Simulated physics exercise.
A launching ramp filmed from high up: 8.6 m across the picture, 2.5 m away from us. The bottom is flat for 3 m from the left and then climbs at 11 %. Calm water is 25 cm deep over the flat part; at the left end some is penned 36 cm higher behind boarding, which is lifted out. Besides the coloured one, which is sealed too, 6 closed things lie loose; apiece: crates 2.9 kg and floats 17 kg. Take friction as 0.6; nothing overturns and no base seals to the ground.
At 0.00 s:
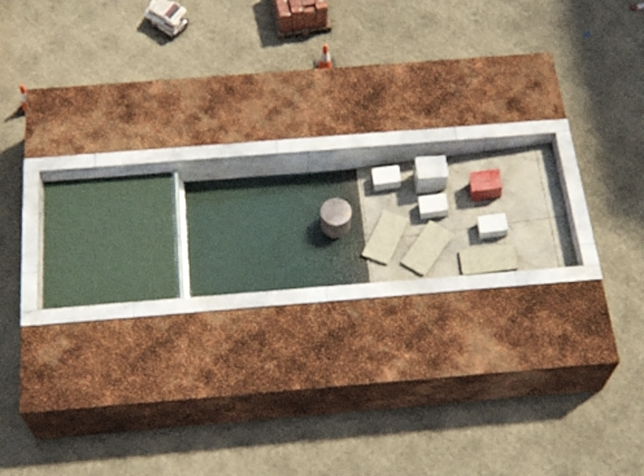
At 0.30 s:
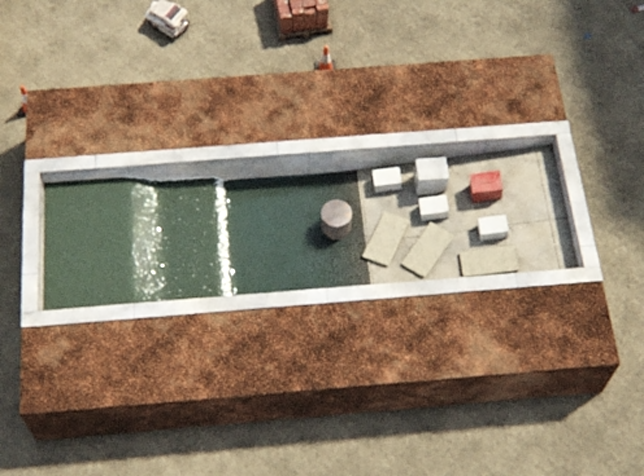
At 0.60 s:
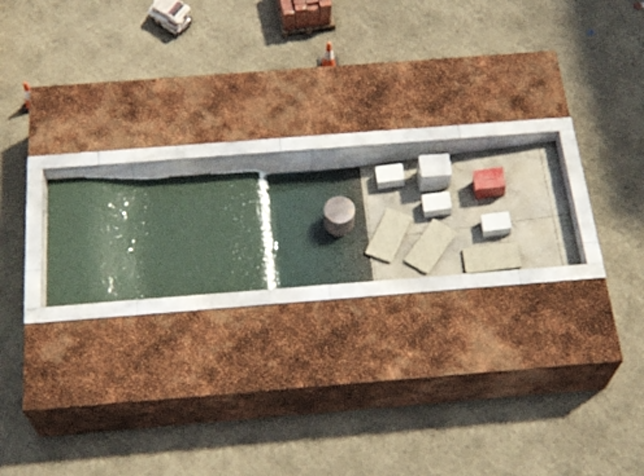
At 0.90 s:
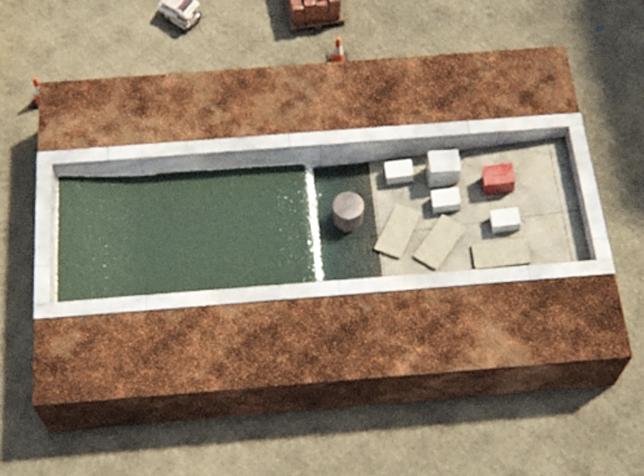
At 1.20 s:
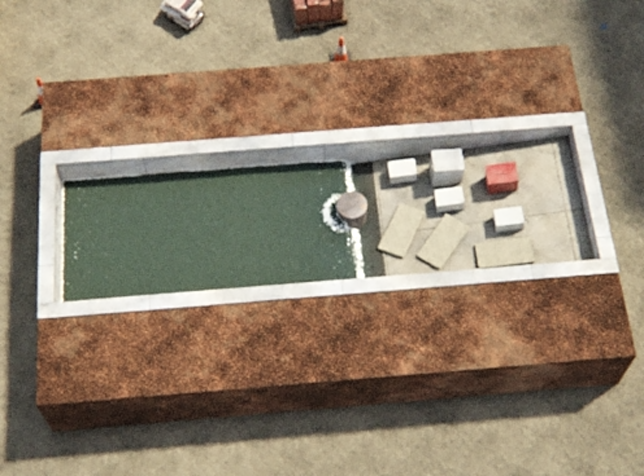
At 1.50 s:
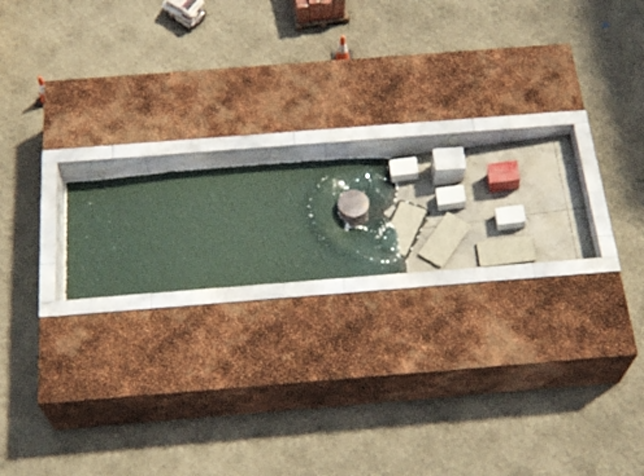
In a walled concrete basin, the divider on the left vanished and a foaming wave rolled right across the green water, splashing around a round post and reaching the nearest slabs, while the red box stayed put.
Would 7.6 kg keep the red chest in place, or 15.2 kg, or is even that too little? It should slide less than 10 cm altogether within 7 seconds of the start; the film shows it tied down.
Verdict: Neither load is enough.
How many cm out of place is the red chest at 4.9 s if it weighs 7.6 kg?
Roughly 40 cm.
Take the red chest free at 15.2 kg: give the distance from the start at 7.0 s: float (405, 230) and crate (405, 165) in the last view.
In turn: 200 cm, 250 cm.
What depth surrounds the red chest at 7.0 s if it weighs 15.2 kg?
Roughly 6 cm.
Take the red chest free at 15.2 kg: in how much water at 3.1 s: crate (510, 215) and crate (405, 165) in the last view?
Roughly 5 and 20 cm.
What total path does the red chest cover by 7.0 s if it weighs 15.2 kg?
About 120 cm.
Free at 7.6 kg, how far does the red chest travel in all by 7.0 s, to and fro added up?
About 140 cm.
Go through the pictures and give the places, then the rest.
The first frame shows the red chest at (488, 180) rests on the ground; water covers 12.6 m2; 0 of 7 have shifted.
The second frame shows the red chest at (489, 181) rests on the ground; 12.6 m2 under water; 0 of 7 have shifted.
The third frame shows the red chest at (492, 178) rests on the ground; 12.6 m2 under water; 0 of 7 have shifted.
The fourth frame shows the red chest at (501, 174) rests on the ground; 12.6 m2 under water; 0 of 7 have shifted.
The fifth frame shows the red chest at (504, 173), on the bottom; 12.6 m2 under water; 0 of 7 have shifted.
The sixth frame shows the red chest at (506, 171), on the bottom; 13.4 m2 under water; 0 of 7 have shifted.
After 2.1 s the red chest would be 0 cm from its start with 7.6 kg and 0 cm from its start with 15.2 kg; 0 cm of water round it then.
After 3.1 s the red chest would be 14 cm from its start with 7.6 kg and 0 cm from its start with 15.2 kg; 6 cm of water round it then.
After 4.9 s the red chest would be 43 cm from its start with 7.6 kg and 31 cm from its start with 15.2 kg; 9 cm of water round it then.
After 7.0 s the red chest would be 68 cm from its start with 7.6 kg and 64 cm from its start with 15.2 kg; 6 cm of water round it then.
